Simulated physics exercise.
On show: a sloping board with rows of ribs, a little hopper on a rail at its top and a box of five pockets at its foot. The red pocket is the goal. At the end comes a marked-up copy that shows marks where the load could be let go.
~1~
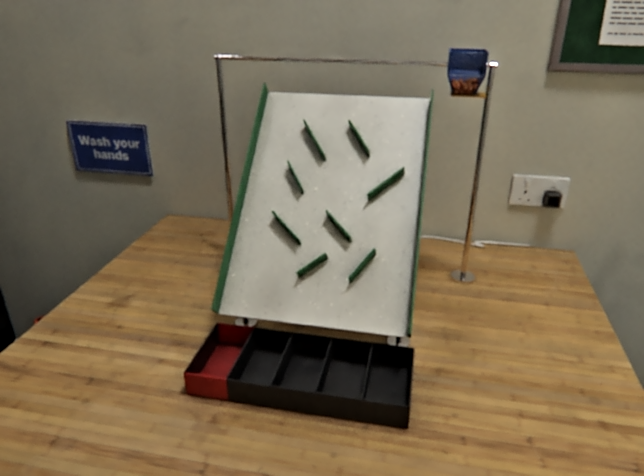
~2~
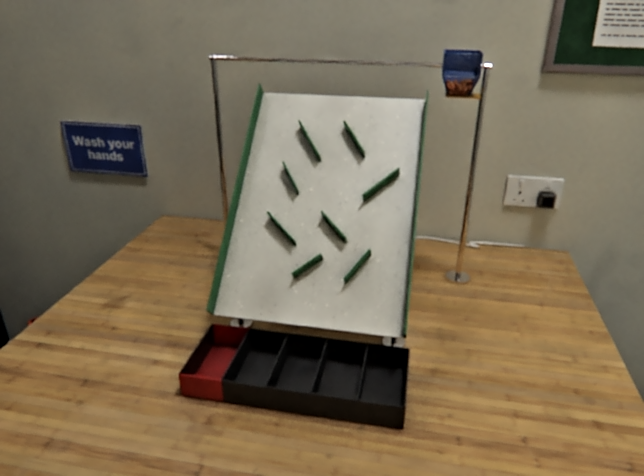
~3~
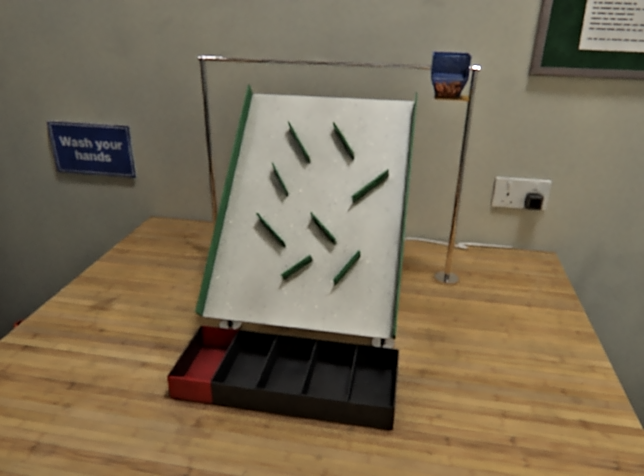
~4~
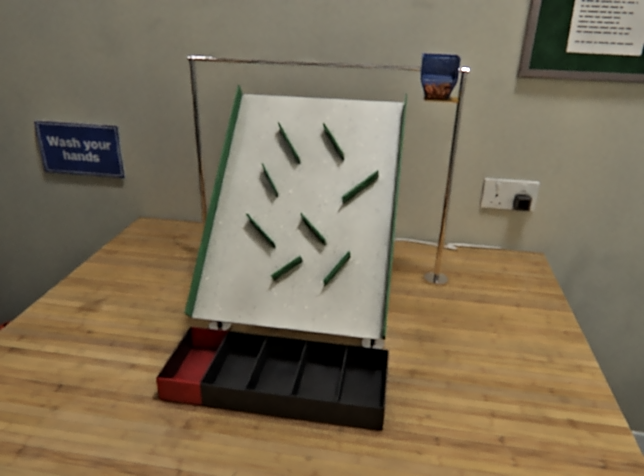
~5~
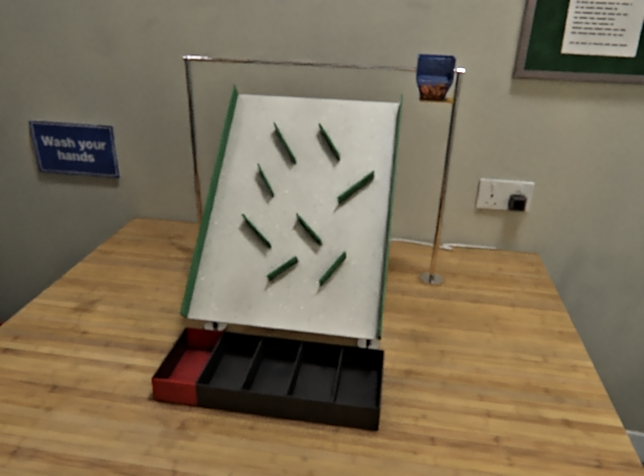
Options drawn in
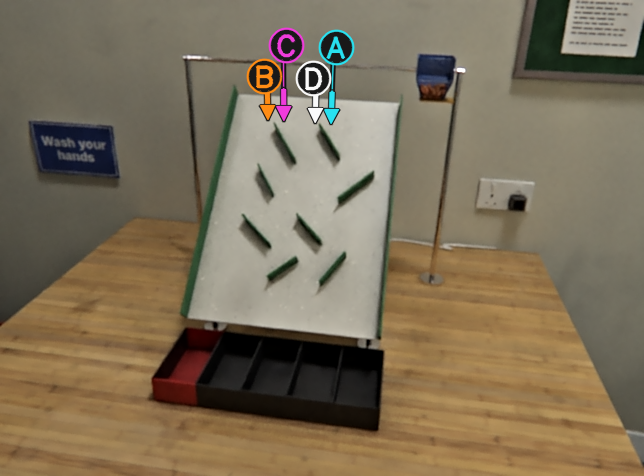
The footage shows a sloping white board with green ribs, a small blue hopper on a rail at its top and a red-and-black pocketed box at its foot. The view drifts slightly right while the objects stay still.
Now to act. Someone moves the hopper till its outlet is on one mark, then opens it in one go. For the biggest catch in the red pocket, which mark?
Best: B.
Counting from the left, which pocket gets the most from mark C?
It is the third one.
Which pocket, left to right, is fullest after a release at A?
The third.
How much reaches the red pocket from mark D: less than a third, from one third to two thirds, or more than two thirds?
Mark D gives less than a third.
On the marked copy, mark A meets the board at (331, 118); mark B meets the board at (267, 114); mark C meets the board at (283, 115); mark D meets the board at (315, 117).
For mark A, only a few in the red pocket, all but a few in other pockets.
For mark B, close to half in the red pocket, close to a third in other pockets, a small share outside the box.
For mark C, close to a quarter in the red pocket, close to two thirds in other pockets, only a few outside the box.
For mark D, a small share in the red pocket, the bulk in other pockets.
